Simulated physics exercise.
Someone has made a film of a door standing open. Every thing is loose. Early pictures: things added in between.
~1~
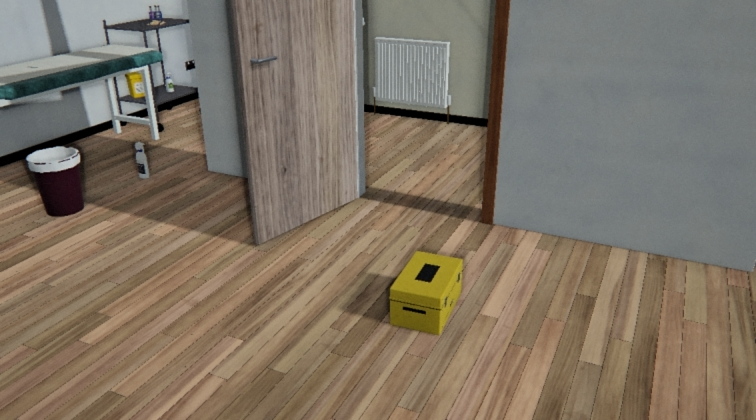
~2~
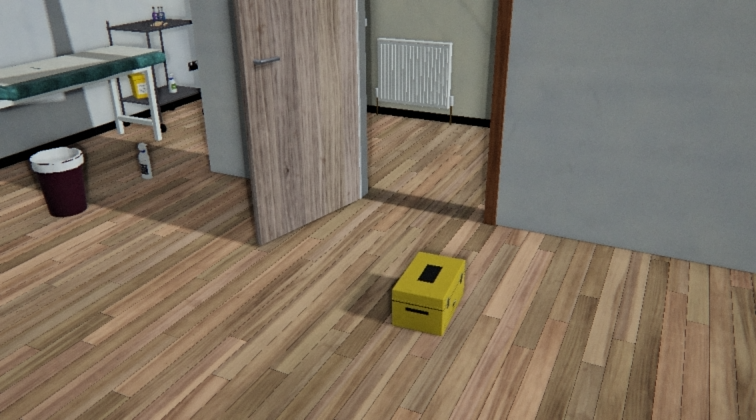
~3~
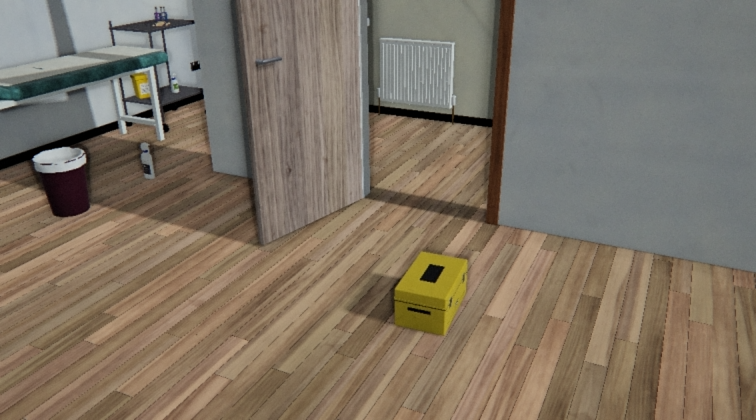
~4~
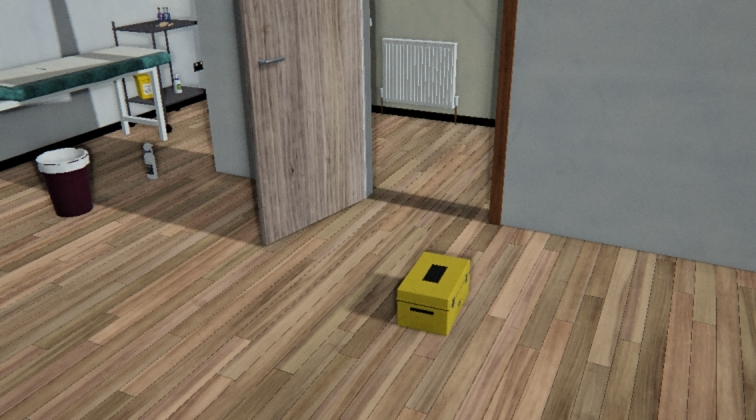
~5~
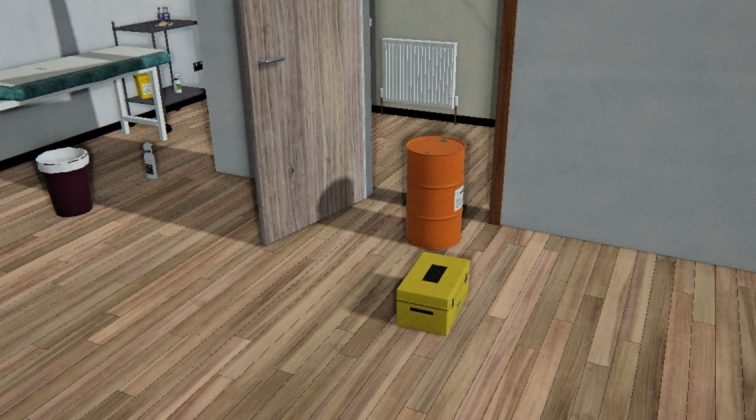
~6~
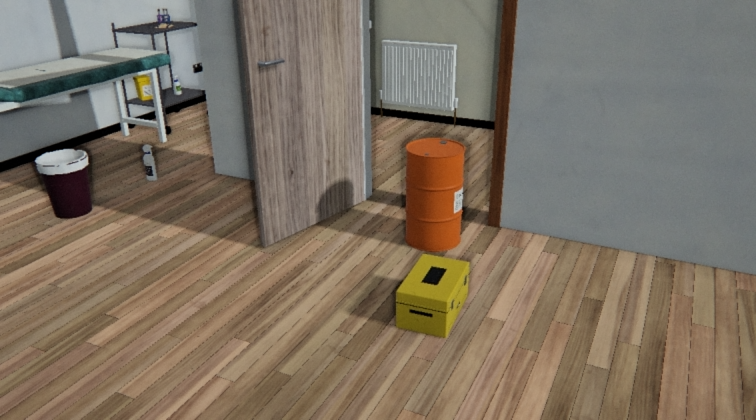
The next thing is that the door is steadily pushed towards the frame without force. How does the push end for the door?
Sure enough, the door halts early here.
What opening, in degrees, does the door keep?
It stays open at around 30°.
Then, 0.90 s past the last view, door 75° open.
Then, 1.40 s past the last view, door 43° open.
Finally, door 31° open; both still in place. Final places as the last picture's camera would see them, orange drum near (452, 191).
